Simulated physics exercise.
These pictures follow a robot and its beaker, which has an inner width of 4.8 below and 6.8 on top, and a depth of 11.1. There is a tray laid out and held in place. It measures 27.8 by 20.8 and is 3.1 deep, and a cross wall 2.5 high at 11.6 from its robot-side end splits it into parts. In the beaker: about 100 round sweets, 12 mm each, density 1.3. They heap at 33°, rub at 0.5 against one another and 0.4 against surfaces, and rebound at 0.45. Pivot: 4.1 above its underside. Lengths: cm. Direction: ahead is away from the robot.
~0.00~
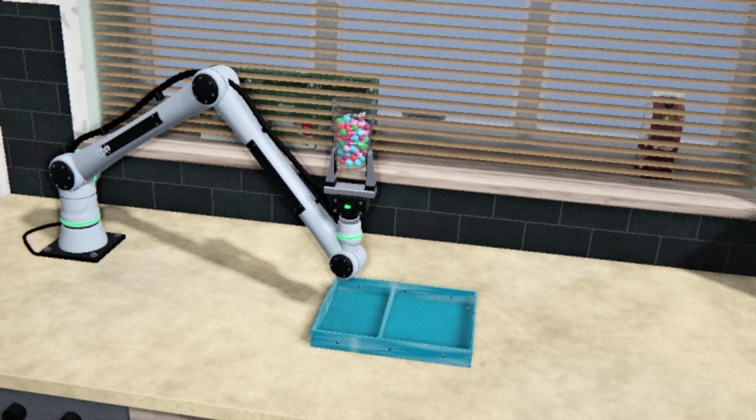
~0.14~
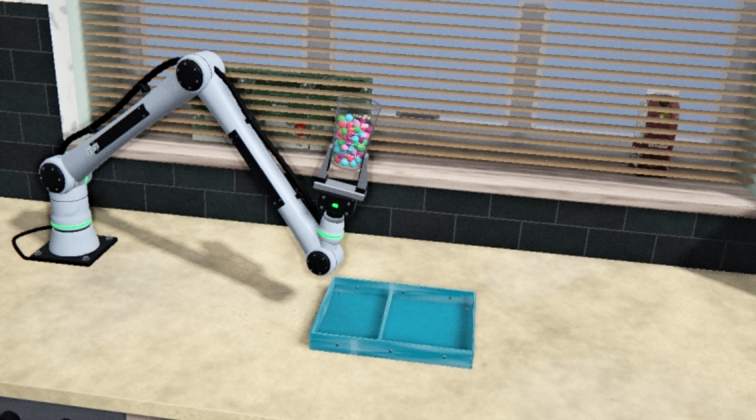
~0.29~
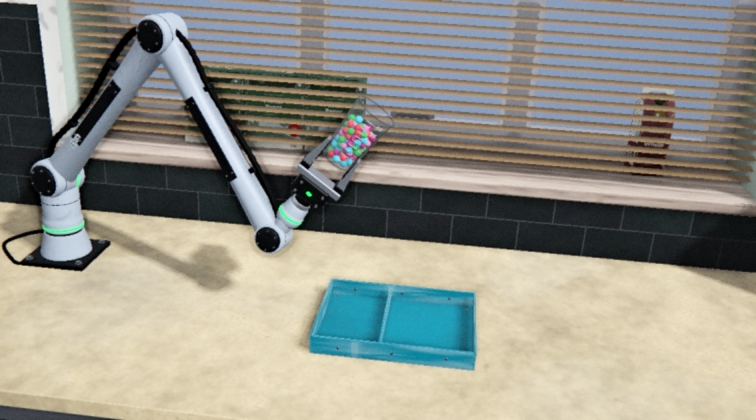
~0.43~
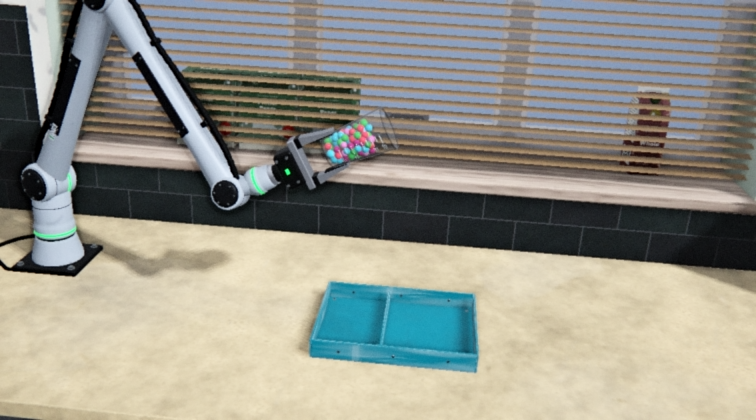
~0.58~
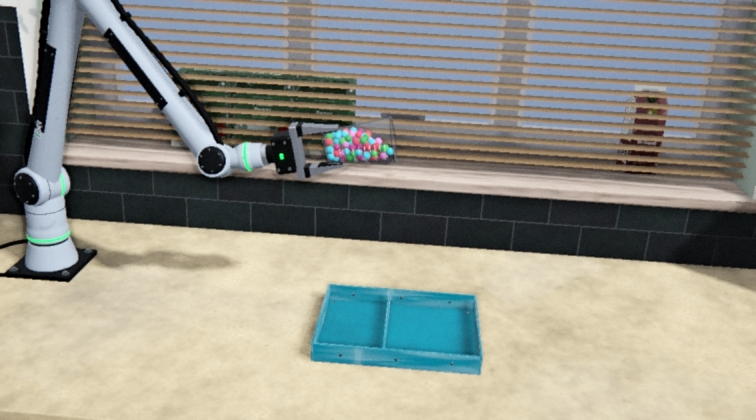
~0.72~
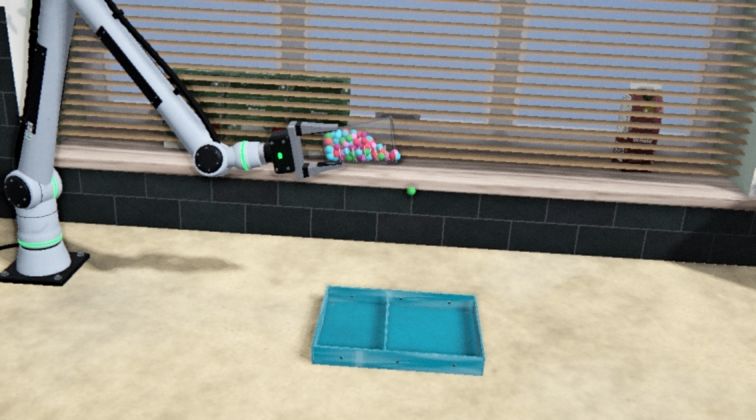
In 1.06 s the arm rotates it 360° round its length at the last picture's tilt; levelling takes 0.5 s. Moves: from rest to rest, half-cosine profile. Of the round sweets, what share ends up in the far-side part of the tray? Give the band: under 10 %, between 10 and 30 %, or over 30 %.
The share is between 10 and 30 %.
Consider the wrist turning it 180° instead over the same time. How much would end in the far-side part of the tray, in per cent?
Then about 10 per cent.
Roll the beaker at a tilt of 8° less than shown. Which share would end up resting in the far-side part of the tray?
Then roughly 5 per cent.
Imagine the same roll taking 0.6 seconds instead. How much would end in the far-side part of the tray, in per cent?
In that case roughly 10 percent.
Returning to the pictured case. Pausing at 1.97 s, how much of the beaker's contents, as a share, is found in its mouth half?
Around 35 per cent.
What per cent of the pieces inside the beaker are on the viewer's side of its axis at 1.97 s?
Roughly 40 in every hundred.
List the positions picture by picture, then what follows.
In the first picture, the beaker middle at (353, 134), upright; upper third of the load around (353, 127), from x 340 to 365, top at y 120; 98 in the beaker.
In the second picture, the beaker middle at (353, 135), tipped 10°; upper third of the load around (354, 128), from x 335 to 370, top at y 120.
In the third picture, the beaker middle at (355, 137), tipped 36°; upper third of the load around (354, 130), from x 330 to 370, top at y 120.
In the fourth picture, the beaker middle at (357, 141), tipped 63°; upper third of the load around (358, 135), from x 330 to 370, top at y 125.
In the fifth picture, the beaker middle at (359, 144), tipped 79°; upper third of the load around (353, 138), from x 330 to 390, top at y 130.
In the sixth picture, the beaker middle at (358, 144), tipped 80°; upper third of the load around (349, 139), from x 330 to 410, top at y 130; 97 in the beaker, 1 in flight or on a rim.
After 1.34 s, tipped 80°, highest piece 37 above the table; 91 in the beaker, 3 in the far-side part, 4 in flight or on a rim.
After 1.97 s, tipped 55°, highest piece 38 above the table; 79 in the beaker, 17 in the far-side part, 2 in flight or on a rim.
After 2.48 s, upright, highest piece 39 above the table; 79 in the beaker, 19 in the far-side part.
After 3.18 s, upright, highest piece 39 above the table; 79 in the beaker, 19 in the far-side part.
In the end, 79 in the beaker, 19 in the far-side part. That is 19 % in the far-side part of the tray.
